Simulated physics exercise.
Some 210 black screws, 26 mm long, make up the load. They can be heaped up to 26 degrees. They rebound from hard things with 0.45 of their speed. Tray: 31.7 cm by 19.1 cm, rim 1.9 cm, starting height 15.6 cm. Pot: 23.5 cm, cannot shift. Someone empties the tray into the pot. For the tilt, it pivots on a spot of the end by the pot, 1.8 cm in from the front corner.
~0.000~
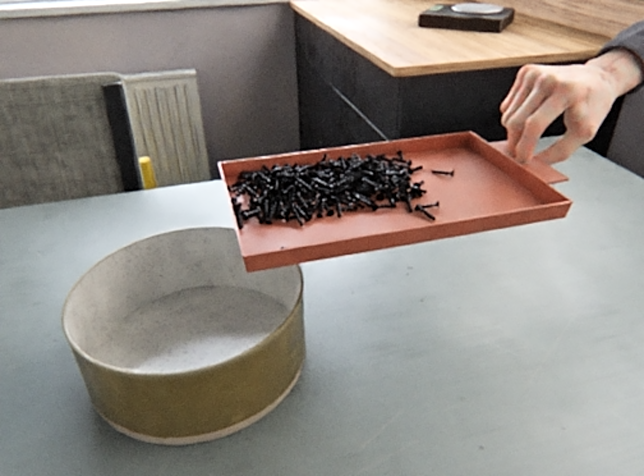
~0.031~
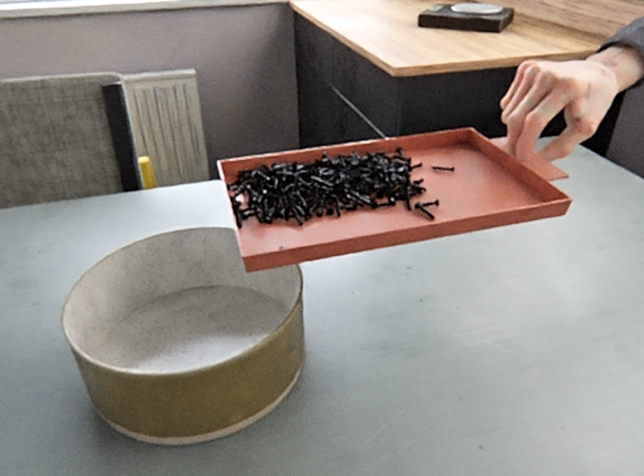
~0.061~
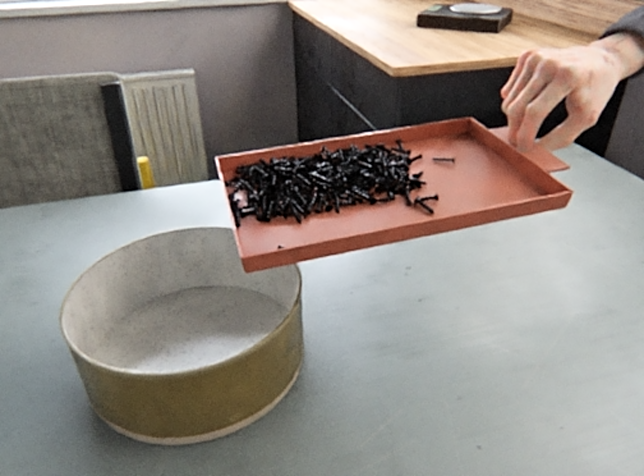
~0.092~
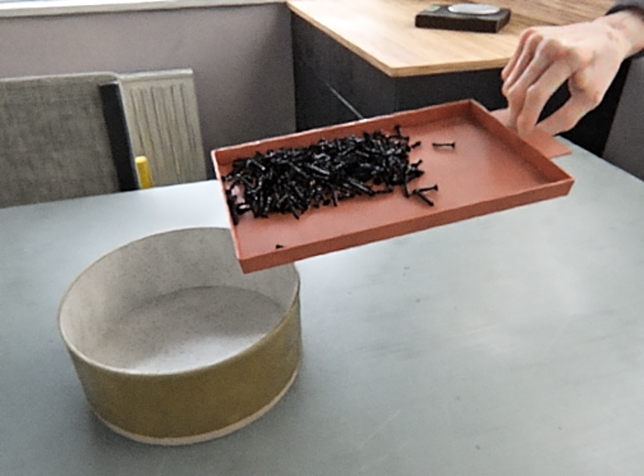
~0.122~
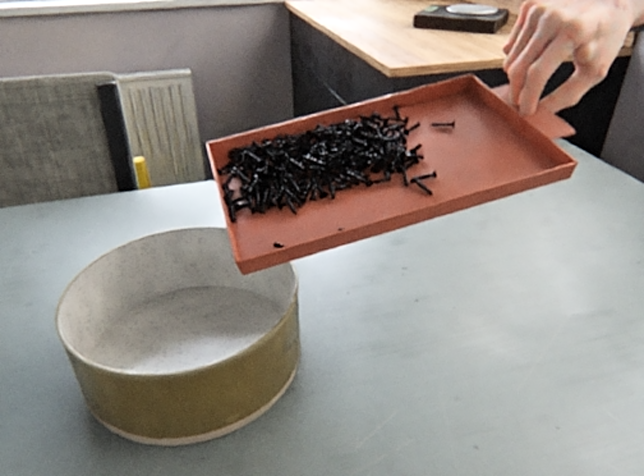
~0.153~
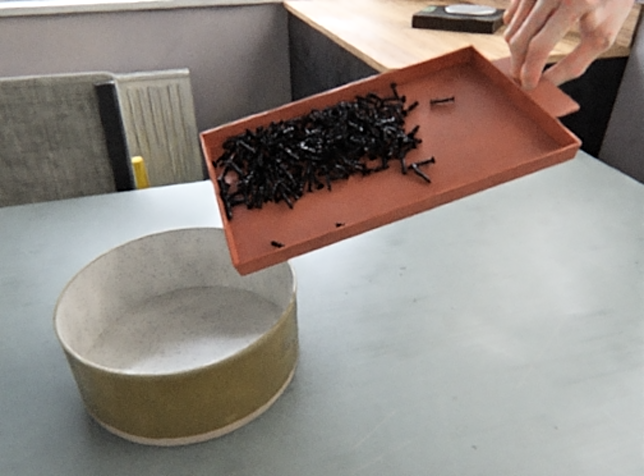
At the start, a hand at the right holds a shallow reddish tray of black screws almost level, its left end above the rim of a round pot on a table. The hand then raises the right end, slowly then faster, until the tray slants clearly down to the left, the screws still heaped inside.
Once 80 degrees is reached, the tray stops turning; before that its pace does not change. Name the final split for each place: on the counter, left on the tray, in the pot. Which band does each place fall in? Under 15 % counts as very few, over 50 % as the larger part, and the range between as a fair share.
Counter: The larger part. Left on the tray: Very few. Pot: A fair share.
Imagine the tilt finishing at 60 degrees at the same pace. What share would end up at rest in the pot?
You'd end up with some 35 % in the pot.
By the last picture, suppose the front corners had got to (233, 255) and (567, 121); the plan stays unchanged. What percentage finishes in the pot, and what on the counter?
Final per cent - pot 75, counter 10.
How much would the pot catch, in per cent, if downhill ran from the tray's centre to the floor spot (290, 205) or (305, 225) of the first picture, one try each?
Some 85 and 90 per cent.
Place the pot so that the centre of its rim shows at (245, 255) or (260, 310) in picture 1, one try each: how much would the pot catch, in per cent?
Around 0 per cent, then around 80 per cent.
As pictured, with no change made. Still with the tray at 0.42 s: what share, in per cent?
Estimate: About 100 percent.
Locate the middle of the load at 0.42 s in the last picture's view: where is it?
Load centre, approx.: (240, 162) px.
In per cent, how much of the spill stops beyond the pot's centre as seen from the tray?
That works out to about 70 percent.
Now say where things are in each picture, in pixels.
Tray tilt 0 degrees, front corners at (246, 254) and (569, 201); middle of the pieces at (331, 181); pot at (187, 286), in the first frame.
Tray tilt 1 degrees, front corners at (245, 254) and (569, 198); middle of the pieces at (330, 180), in the second frame.
Tray tilt 3 degrees, front corners at (244, 255) and (570, 191), lowest corner left front; middle of the pieces at (329, 175), in the third frame.
Tray tilt 7 degrees, front corners at (241, 257) and (572, 178), lowest corner left front; middle of the pieces at (326, 166), in the fourth frame.
Tray tilt 13 degrees, front corners at (238, 260) and (574, 161), lowest corner left front; middle of the pieces at (323, 155), in the fifth frame.
Tray tilt 19 degrees, front corners at (236, 263) and (578, 142), lowest corner left front; middle of the pieces at (319, 142); pot at (180, 287). Its pace works out near 205 degrees a second, in the sixth frame.
After 0.31 s, tilt 51 degrees; the tray holds 100 %, the pot 0 %.
After 0.42 s, tilt 73 degrees; the tray holds 100 %, the pot 0 %.
Then, at 0.66 s, tilt 80 degrees; the tray holds 5 %, the pot 35 %.
In the end, at 2.0 s, counter 60 %, tray 5 %, pot 35 %.
